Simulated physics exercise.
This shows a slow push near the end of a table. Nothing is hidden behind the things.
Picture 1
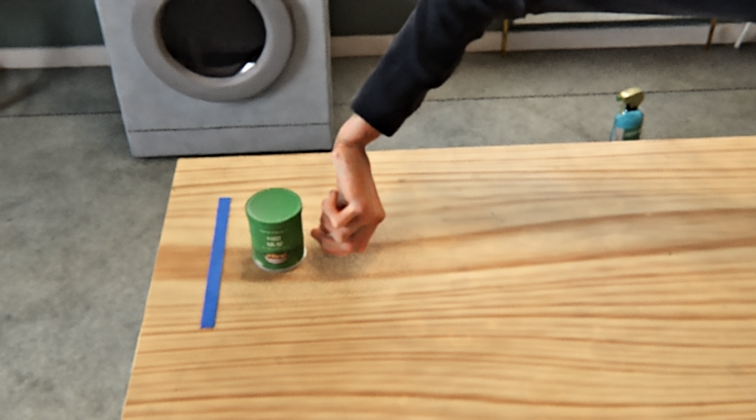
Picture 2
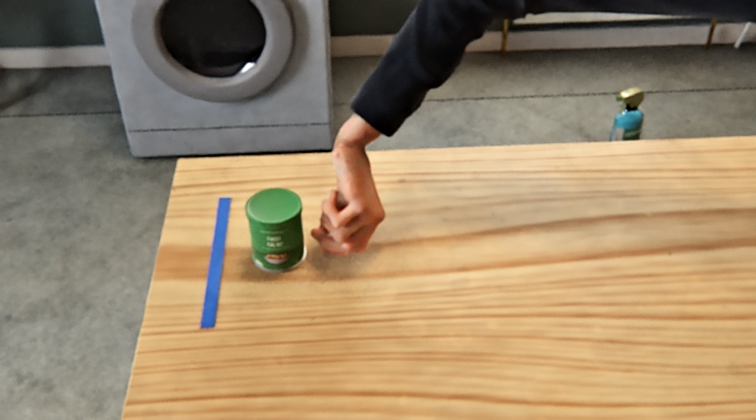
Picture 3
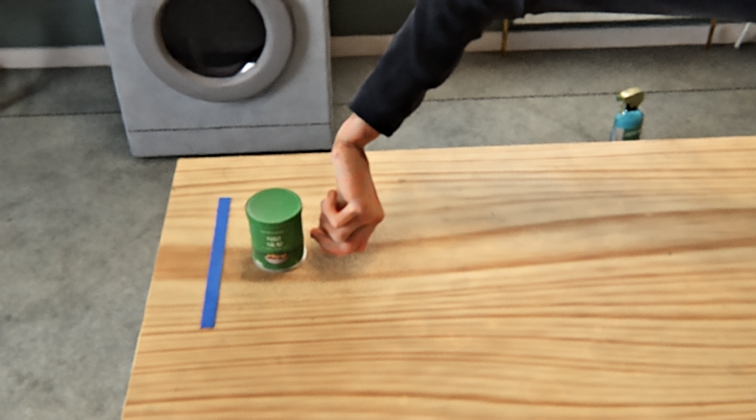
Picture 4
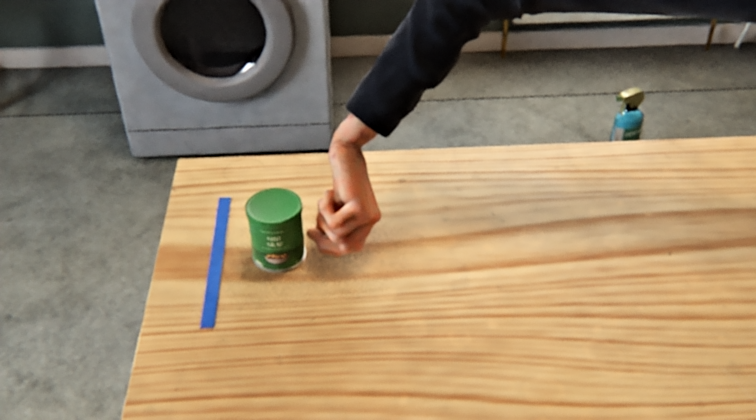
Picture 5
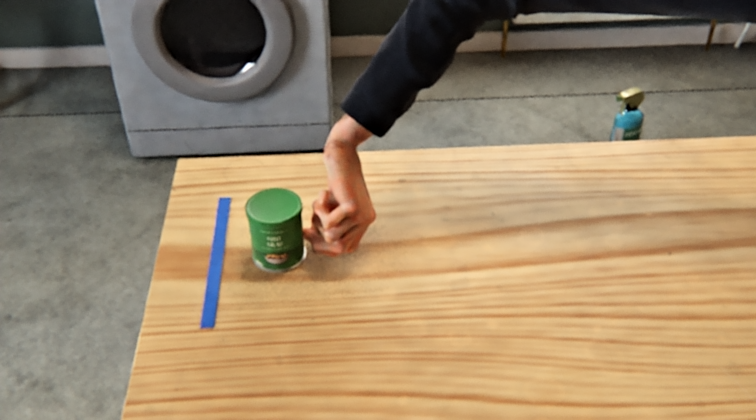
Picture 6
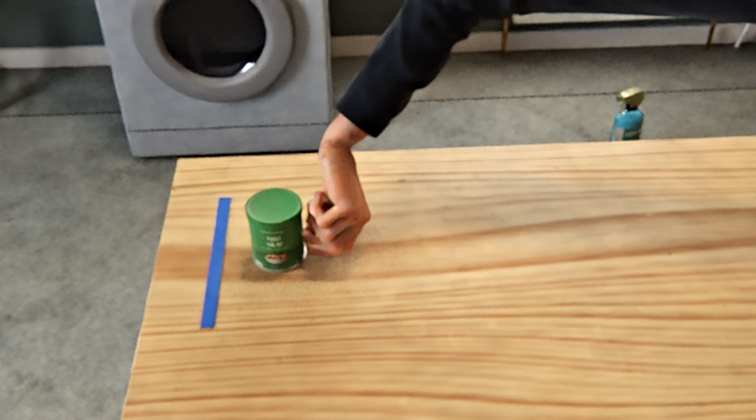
Wooden tabletop near a washing machine, a hand edging slightly left to a still green pot beside a blue tape strip.
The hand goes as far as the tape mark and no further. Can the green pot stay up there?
In the end the green pot is still on the table.
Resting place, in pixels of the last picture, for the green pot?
Around (178, 235).
Then, 0.72 s later than the last frame, green pot shifted about its own width near (235, 233).
When it is over, the green pot stays on the table, near (177, 235).
